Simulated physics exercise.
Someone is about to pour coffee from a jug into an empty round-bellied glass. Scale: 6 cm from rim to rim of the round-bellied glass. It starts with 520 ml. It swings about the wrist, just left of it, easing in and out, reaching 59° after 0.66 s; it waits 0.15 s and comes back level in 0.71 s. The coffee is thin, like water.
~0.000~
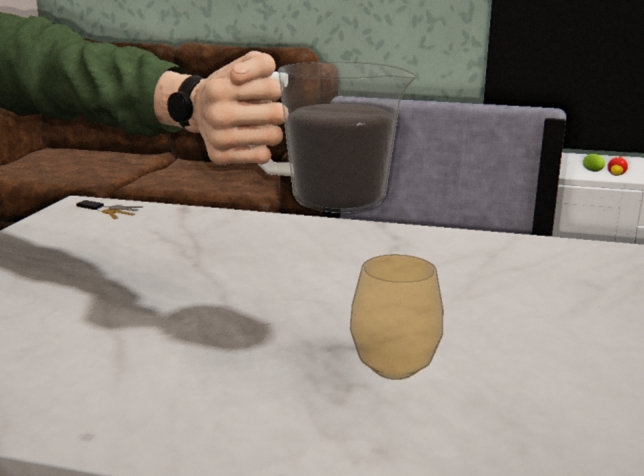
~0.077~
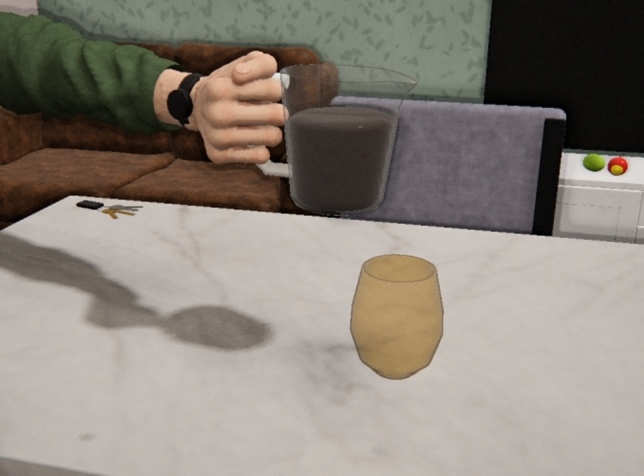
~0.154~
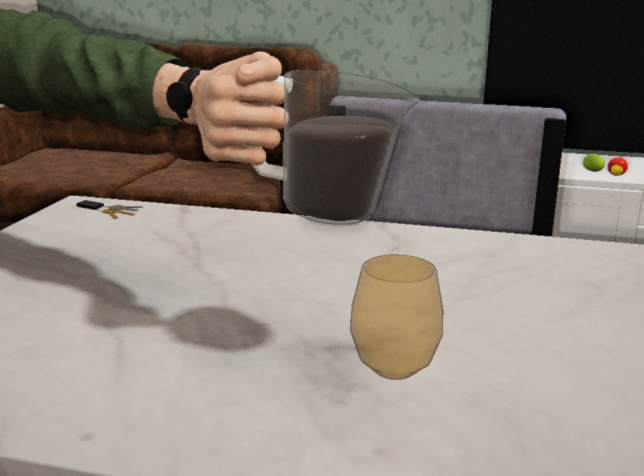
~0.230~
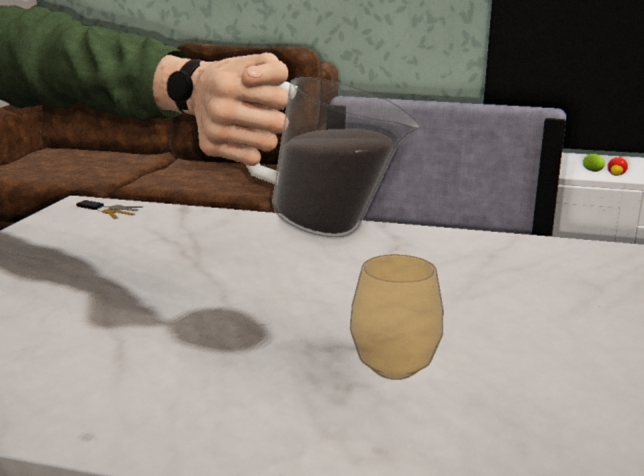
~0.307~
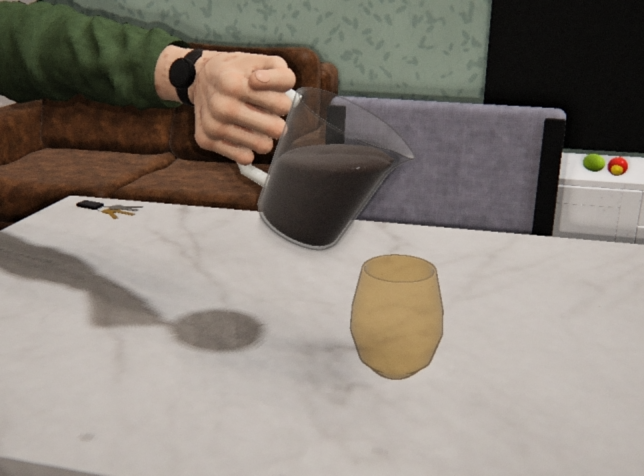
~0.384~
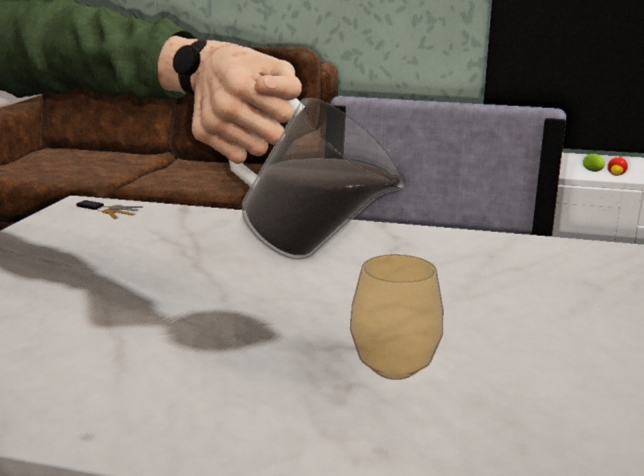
The video shows a hand in a green sleeve and dark watch holding a clear jug of dark liquid above a marble table, then steadily tilting it to the right near an amber-tinted, round-bellied glass.
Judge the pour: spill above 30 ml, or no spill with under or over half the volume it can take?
Expect this: Under half its capacity and no mess.
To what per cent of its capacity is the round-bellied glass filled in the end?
About 30 per cent.
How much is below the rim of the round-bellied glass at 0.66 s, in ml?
Some 35 ml.
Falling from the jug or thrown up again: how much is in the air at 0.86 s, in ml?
Close to 30 ml.
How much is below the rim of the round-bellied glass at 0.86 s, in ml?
Close to 90 ml.
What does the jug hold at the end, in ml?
About 370 ml.
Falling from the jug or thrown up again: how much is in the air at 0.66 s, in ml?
About 20 ml.
Then, 0.66 s in, the tilt is 59° and the round-bellied glass has 35 ml, the jug 465 ml, and 0 ml is on the table.
Then, 0.86 s in, the tilt is 58° and the round-bellied glass has 95 ml, the jug 395 ml, and 0 ml is on the table.
Then, 1.08 s in, the tilt is 41° and the round-bellied glass has 145 ml, the jug 365 ml, and 0 ml is on the table.
Then, 1.31 s in, the tilt is 12° and the round-bellied glass has 145 ml, the jug 365 ml, and 5 ml is on the table.
Finally, the round-bellied glass has 145 ml, the jug 365 ml, and 10 ml is on the table.
